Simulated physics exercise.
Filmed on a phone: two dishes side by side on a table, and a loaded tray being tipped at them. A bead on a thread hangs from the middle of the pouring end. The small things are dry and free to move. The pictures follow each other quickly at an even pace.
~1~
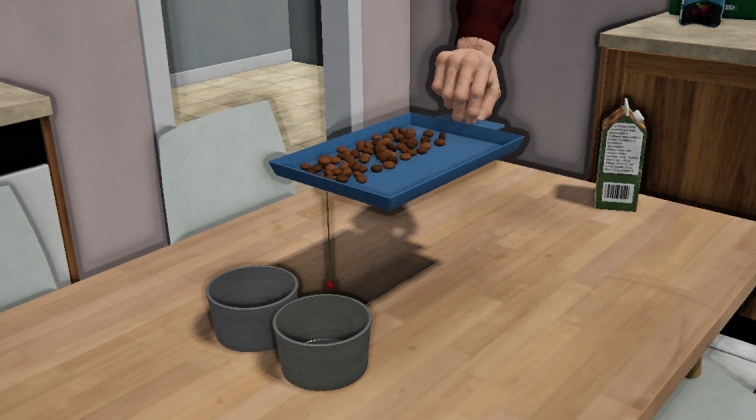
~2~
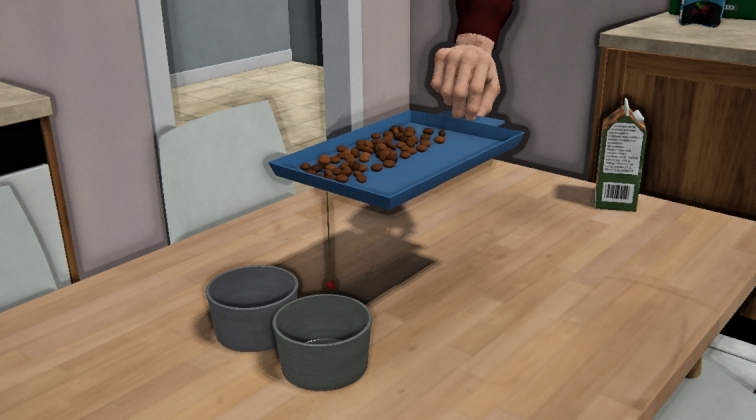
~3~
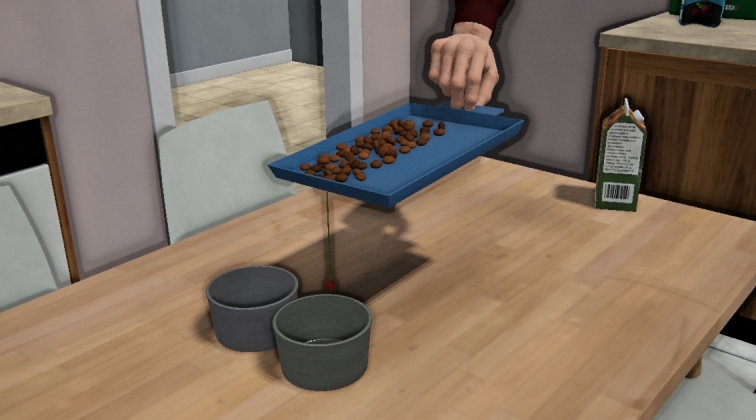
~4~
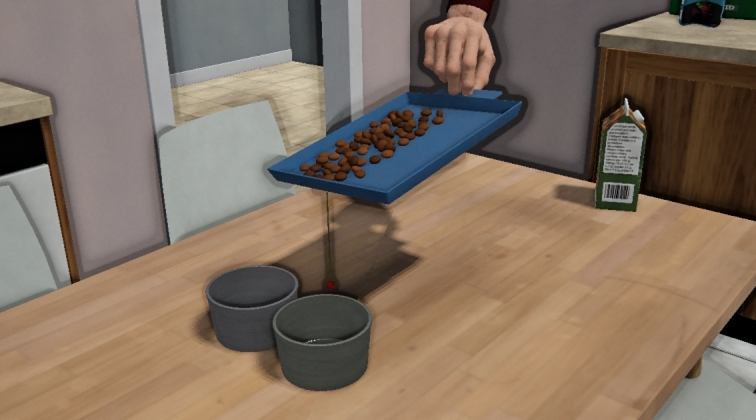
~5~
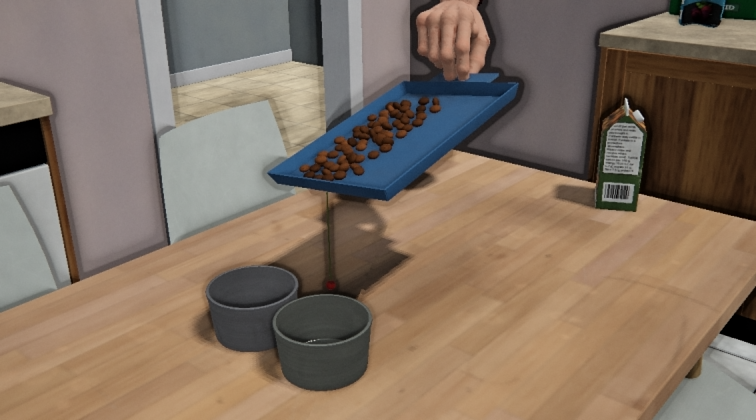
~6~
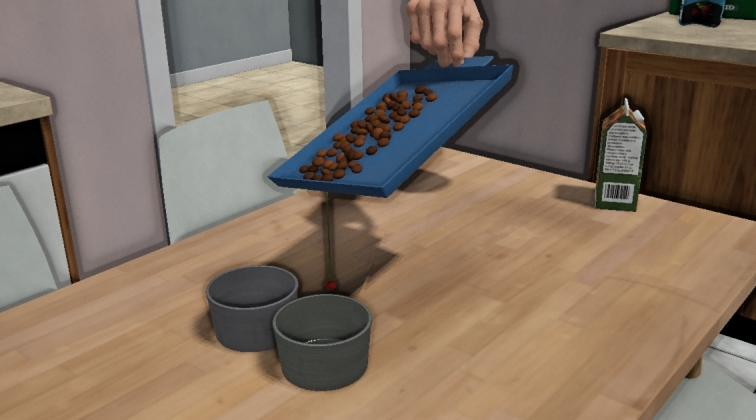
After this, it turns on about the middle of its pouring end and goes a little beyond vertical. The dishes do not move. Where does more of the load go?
It favours the left-hand dish.
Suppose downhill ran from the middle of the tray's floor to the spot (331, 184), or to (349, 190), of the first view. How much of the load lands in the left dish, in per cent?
Roughly 50 per cent, and 20 per cent.
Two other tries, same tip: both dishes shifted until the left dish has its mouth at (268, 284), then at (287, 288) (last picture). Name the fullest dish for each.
At the first place the dish on the left, at the second the left one.
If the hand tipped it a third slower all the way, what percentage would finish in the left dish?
Close to 90 per cent.
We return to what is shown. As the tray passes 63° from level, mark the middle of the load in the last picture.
Roughly at (301, 167).
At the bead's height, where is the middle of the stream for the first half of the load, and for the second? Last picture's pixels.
Around (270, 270) and then (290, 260).
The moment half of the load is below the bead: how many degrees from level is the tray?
At about 90°.
Shortly afterwards, tray tipped steeply; all but a few on the tray; a little in the air.
Next, tray tipped past a quarter turn; a little on the tray; only a few in the right dish; the bulk in the left dish; a little outside both; a little in the air.
Some moments later, tray tipped past a quarter turn; only a few in the right dish; the bulk in the left dish; a little outside both.
In the end, tray tipped past a quarter turn; only a few in the right dish; the bulk in the left dish; a little outside both.
